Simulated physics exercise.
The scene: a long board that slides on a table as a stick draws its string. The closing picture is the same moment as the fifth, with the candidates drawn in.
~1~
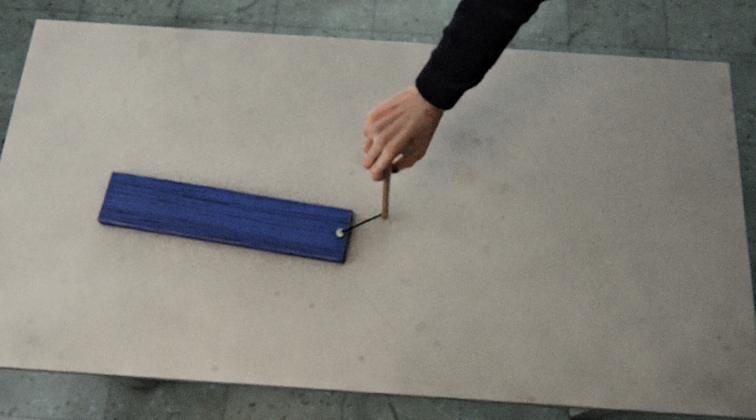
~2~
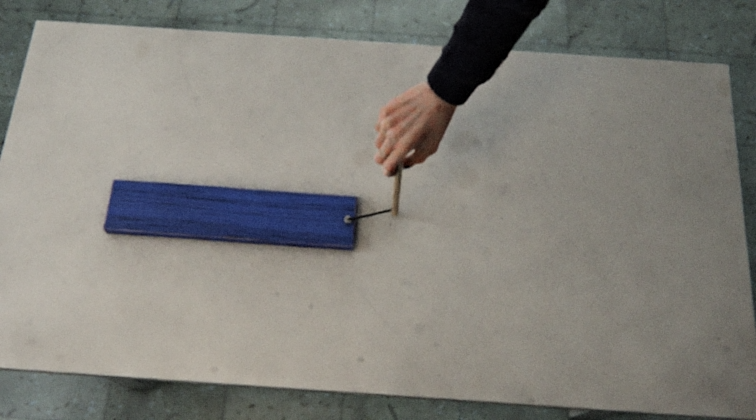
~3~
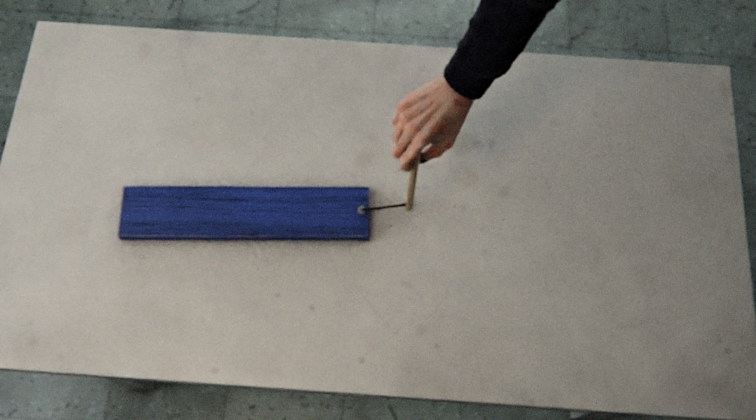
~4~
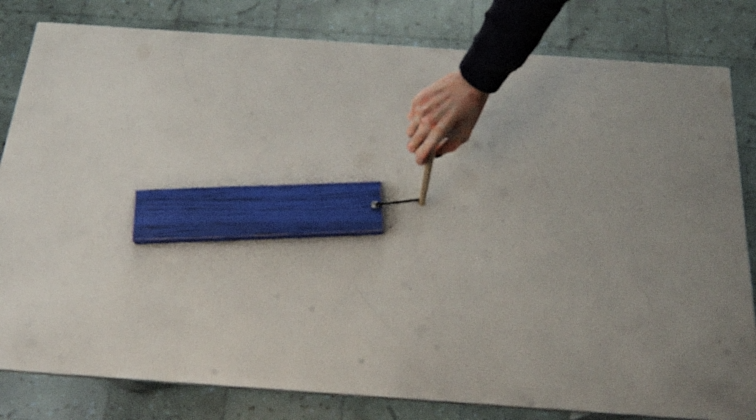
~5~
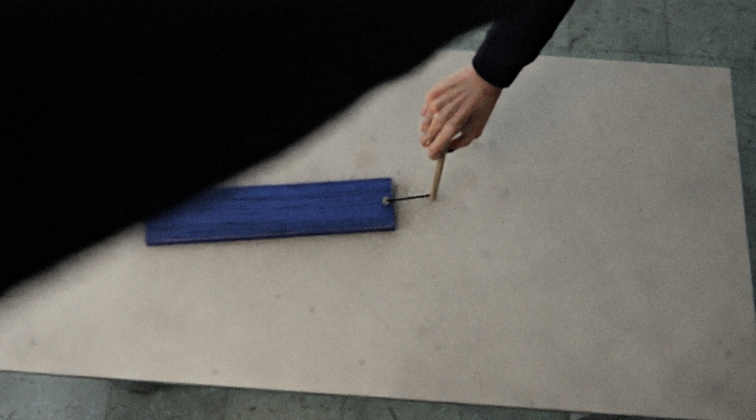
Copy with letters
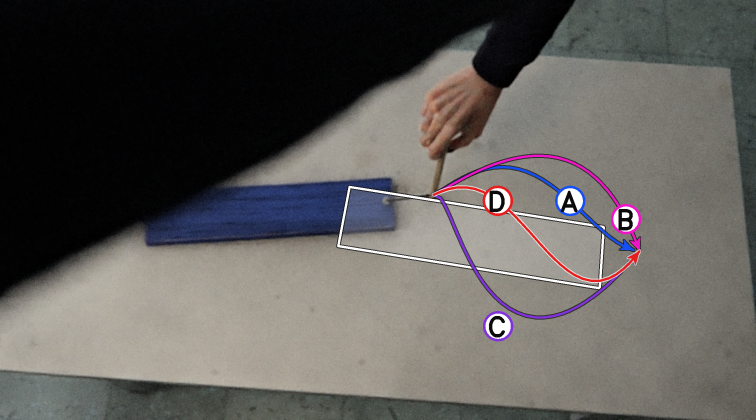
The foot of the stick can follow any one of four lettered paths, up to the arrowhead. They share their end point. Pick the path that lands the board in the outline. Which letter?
Path D.
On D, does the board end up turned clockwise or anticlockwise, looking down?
On that path, clockwise.
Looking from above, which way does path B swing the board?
On that path, clockwise.
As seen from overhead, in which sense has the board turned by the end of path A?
On that path, clockwise.
On the copy, A from (434, 195) via (543, 180) to (634, 250); B from (434, 195) via (558, 158) to (639, 251); C from (434, 195) via (517, 312) to (639, 251); D from (434, 195) via (535, 238) to (639, 251); the outline at (472, 236).
On D. First, foot of the stick (511, 213), middle of the board (347, 206).
Then, foot of the stick (577, 277), middle of the board (414, 228).
Finally, foot of the stick (639, 252), middle of the board (473, 237); it lies in the outline.
By contrast, A leaves its middle at (475, 213); B leaves its middle at (480, 199); C leaves its middle at (473, 259).
